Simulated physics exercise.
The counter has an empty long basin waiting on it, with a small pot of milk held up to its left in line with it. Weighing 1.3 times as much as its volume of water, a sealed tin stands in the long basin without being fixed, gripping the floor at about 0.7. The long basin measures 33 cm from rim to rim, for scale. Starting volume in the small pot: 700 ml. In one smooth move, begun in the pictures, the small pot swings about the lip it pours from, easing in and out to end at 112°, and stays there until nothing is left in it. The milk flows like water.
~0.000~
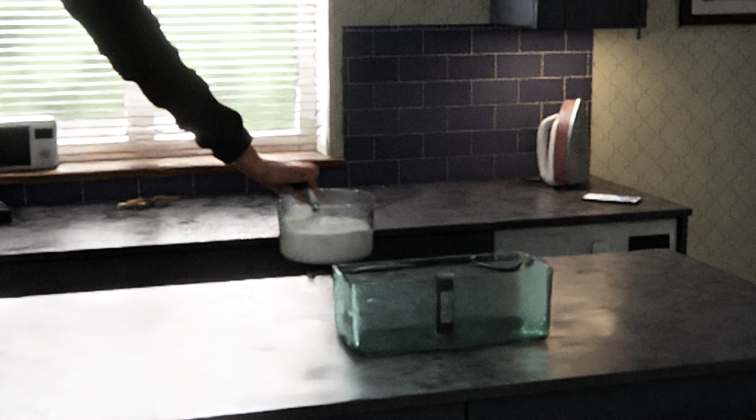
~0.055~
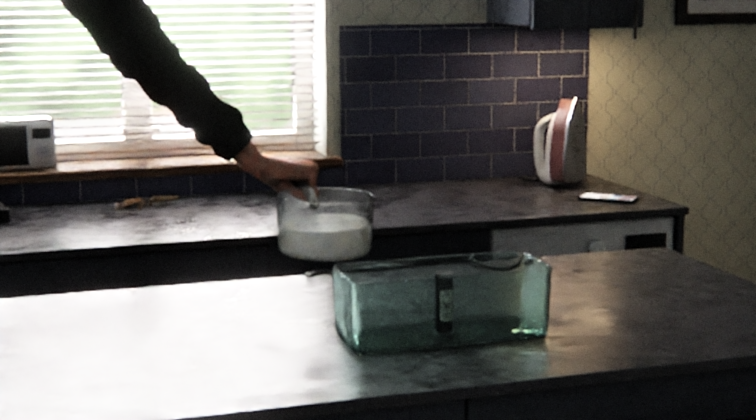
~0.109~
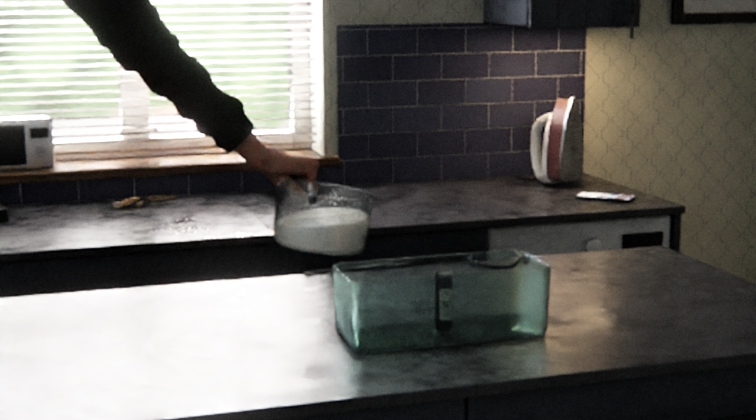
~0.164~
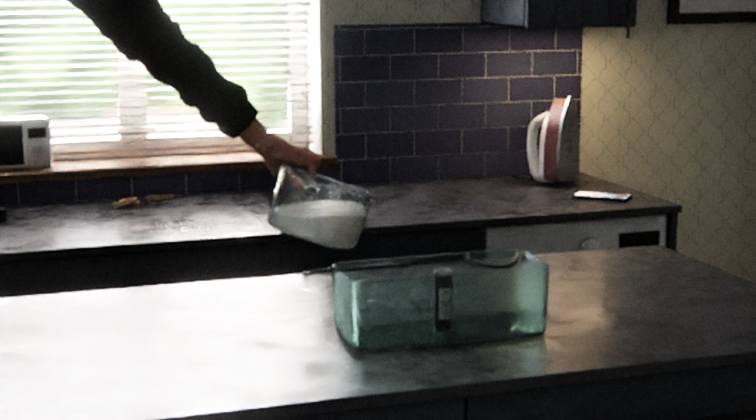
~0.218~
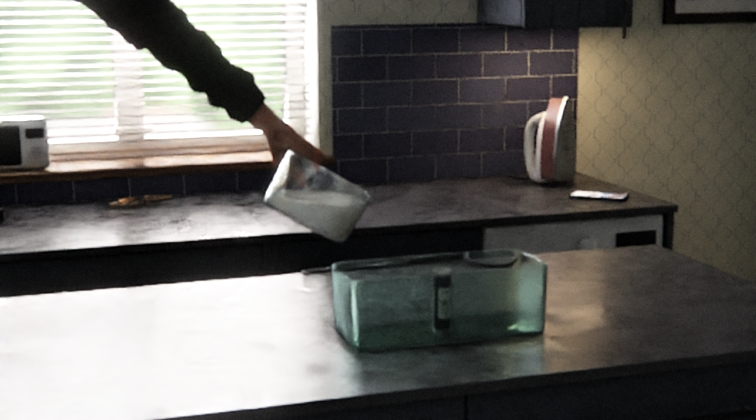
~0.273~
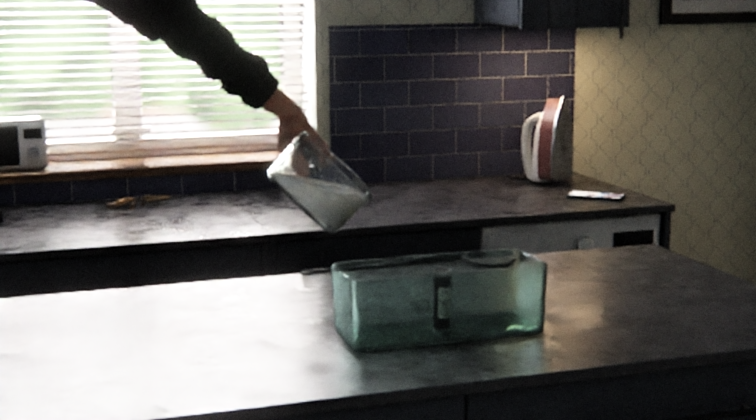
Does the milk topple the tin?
It overturns.
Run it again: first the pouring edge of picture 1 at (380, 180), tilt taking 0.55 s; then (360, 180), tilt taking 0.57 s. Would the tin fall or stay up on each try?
First it stays on its base; then it tips over.
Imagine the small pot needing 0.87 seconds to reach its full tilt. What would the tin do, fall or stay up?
Tips over.
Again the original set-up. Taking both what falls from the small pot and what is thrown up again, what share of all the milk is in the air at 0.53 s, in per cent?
Some 54 % is the figure.
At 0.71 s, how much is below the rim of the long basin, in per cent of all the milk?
Around 82 in a hundred.
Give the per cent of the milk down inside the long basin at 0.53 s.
I'd estimate some 2 percent of the liquid.
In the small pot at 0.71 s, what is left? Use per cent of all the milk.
About 3 % is still there.
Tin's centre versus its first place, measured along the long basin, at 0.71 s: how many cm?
It has moved some 0 cm.
Then, 0.53 s in, the tilt is 106° and 43 per cent is still to pour; the tin stands where it began.
Then, 0.71 s in, the tilt is 112° and 3 per cent is still to pour; the tin stands where it began.
Then, 0.91 s in, the tilt is 112° and 0 per cent is still to pour; the tin leans 36°.
Then, 1.12 s in, the tilt is 112° and 0 per cent is still to pour; the tin lies on its side.
Finally, the tin lies on its side.
